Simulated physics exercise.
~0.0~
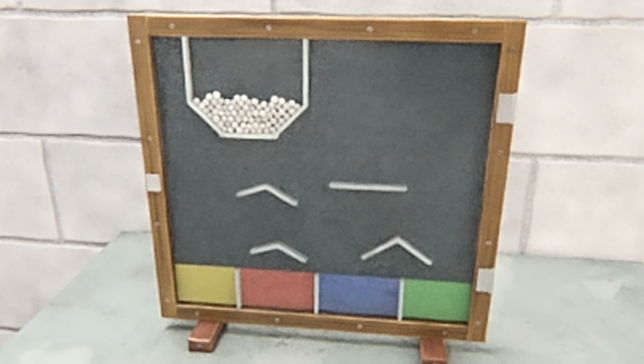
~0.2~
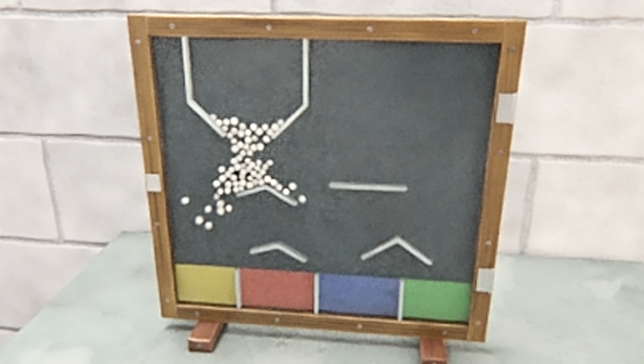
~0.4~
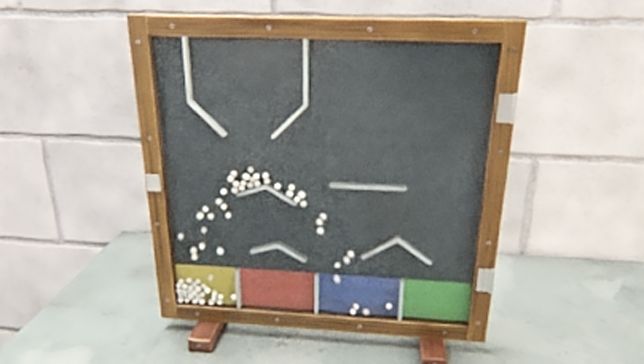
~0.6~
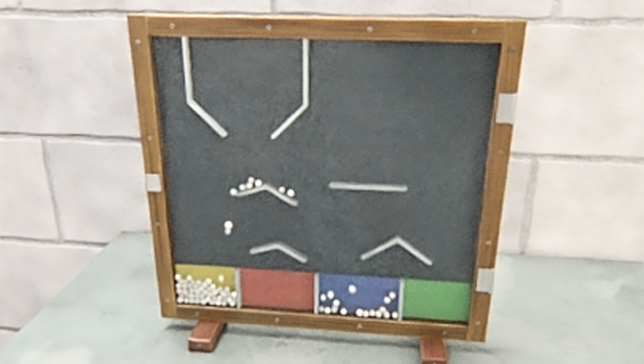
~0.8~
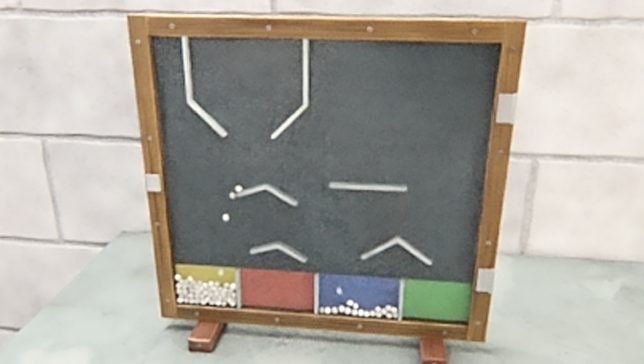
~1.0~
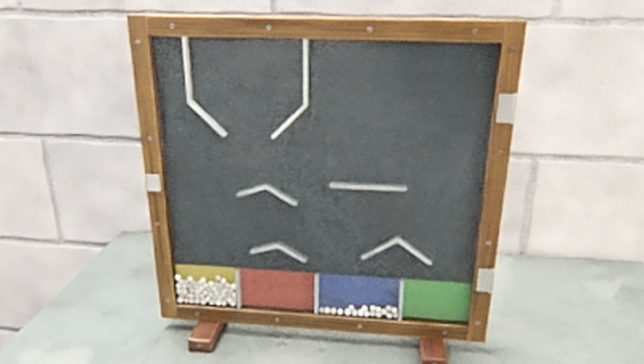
White beads pouring from a hopper onto slanted ledges, spilling left and right, and settling mostly in yellow, the rest in blue.
